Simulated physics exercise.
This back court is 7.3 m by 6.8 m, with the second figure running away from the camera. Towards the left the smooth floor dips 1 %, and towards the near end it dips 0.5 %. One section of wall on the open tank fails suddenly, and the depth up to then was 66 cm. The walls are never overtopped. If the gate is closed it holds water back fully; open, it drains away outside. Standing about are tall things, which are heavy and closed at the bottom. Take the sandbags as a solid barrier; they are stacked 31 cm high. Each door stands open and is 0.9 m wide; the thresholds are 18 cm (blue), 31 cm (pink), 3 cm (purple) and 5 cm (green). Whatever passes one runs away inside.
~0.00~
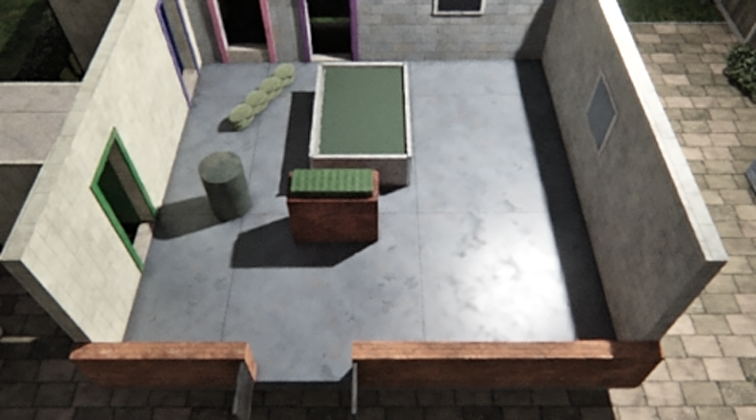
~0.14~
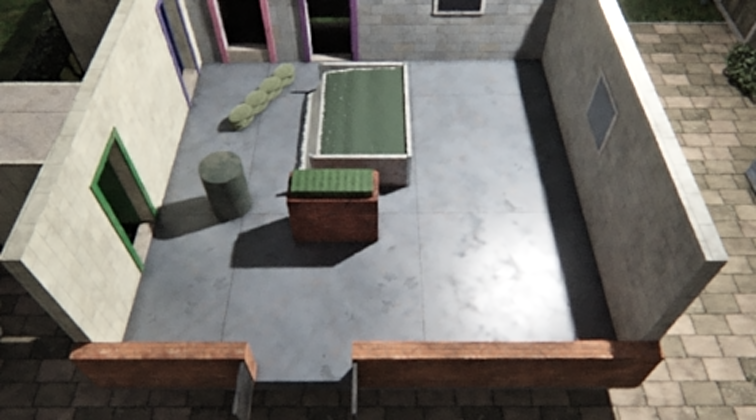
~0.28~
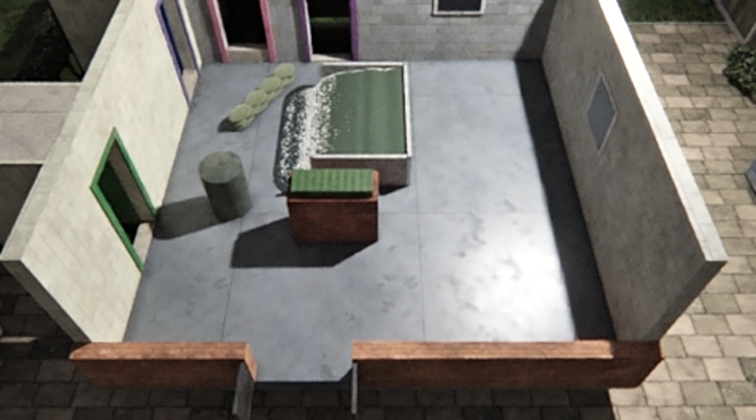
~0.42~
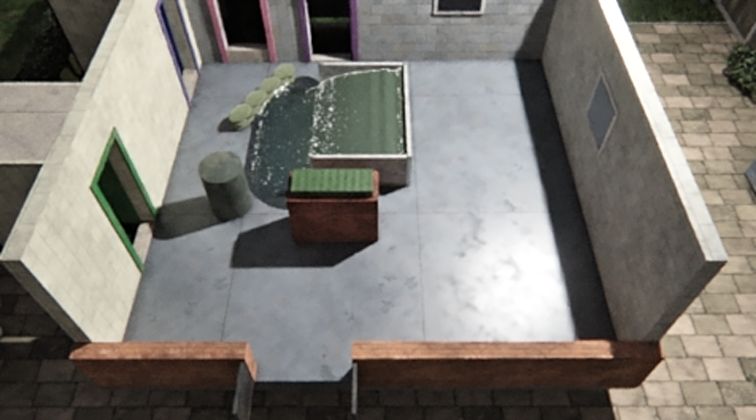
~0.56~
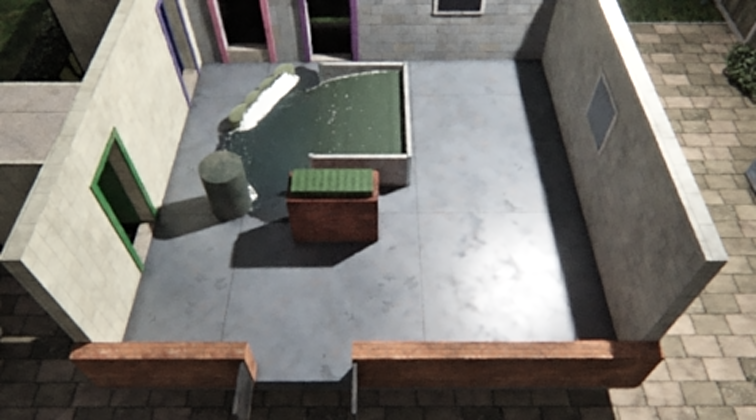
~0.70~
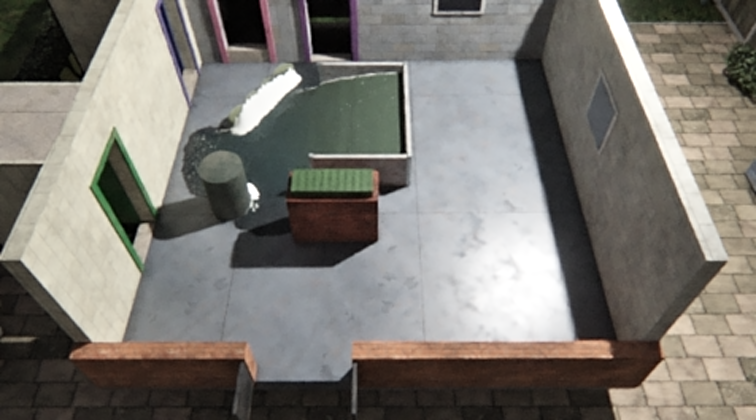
At the start, a walled court holds an open tank of still green water beside a brick planter, a round drum and a row of sandbags. The tank's left wall gives way and water pours out leftward in a foaming sheet, then splashes white against the sandbags and spreads around the drum.
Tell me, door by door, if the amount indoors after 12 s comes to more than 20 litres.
In order: Blue door: Under the set amount. Pink door: Under the set amount. Purple door: Past the set amount. Green door: Past the set amount.
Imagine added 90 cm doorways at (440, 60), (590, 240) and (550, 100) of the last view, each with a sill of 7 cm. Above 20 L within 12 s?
Per doorway, in order: Insufficient / insufficient / insufficient.
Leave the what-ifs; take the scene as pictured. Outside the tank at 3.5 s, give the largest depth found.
About 26 cm.
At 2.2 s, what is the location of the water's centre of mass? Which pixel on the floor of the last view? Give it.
(267, 153).
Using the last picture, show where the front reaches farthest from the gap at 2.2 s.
Somewhere around (119, 354).
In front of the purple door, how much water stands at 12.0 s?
Roughly 3.0 centimetres.
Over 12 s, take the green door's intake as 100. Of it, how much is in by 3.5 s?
Share: ~ 35 %.
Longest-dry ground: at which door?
Answer: The pink door.
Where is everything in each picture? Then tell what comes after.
Still water, 66 cm deep, in the open tank at (362, 110), in the first picture.
The front is at a hidden place, 1.3 m from the gap at (320, 126); 0.6 m2 of floor is under water; 66 cm left at the back of the open tank, in the second picture.
Water pours out at (320, 128) and has run 1.4 m, to a hidden place; typically 12 cm deep outside, 65 cm at the open tank's back, in the third picture.
Water pours out at (320, 129) and has run 1.8 m, to (295, 80); typically 12 cm deep outside, 59 cm at the open tank's back, in the fourth picture.
Water pours out at (320, 130) and has run 2.1 m, to (253, 212); typically 11 cm deep outside, 56 cm at the open tank's back, in the fifth picture.
Water pours out at (320, 130) and has run 2.5 m, to (188, 171); typically 11 cm deep outside, 53 cm at the open tank's back, in the sixth picture.
After 1.4 s water covers 20 % of the floor and is deepest (52 cm) near (180, 176); blue door 2 cm at the sill, 0 L in, pink door not reached, purple door 6 cm at the sill, 1 L in, green door 2 cm at the sill, 0 L in.
After 2.2 s water covers 35 % of the floor and is deepest (38 cm) near (180, 176); blue door 10 cm at the sill, 0 L in, pink door 3 cm at the sill, 0 L in, purple door 11 cm at the sill, 30 L in, green door 13 cm at the sill, 5 L in.
After 3.5 s water covers 45 % of the floor and is deepest (26 cm) near (159, 342); blue door 10 cm at the sill, 0 L in, pink door 14 cm at the sill, 0 L in, purple door 10 cm at the sill, 93 L in, green door 10 cm at the sill, 39 L in.
After 7.0 s water covers 75 % of the floor and is deepest (12 cm) near (265, 84); blue door 10 cm at the sill, 2 L in, pink door 12 cm at the sill, 0 L in, purple door 3 cm at the sill, 129 L in, green door 10 cm at the sill, 57 L in.
After 12.0 s water covers 95 % of the floor and is deepest (11 cm) near (123, 342); blue door 7 cm at the sill, 2 L in, pink door 6 cm at the sill, 0 L in, purple door 3 cm at the sill, 132 L in, green door 8 cm at the sill, 106 L in.
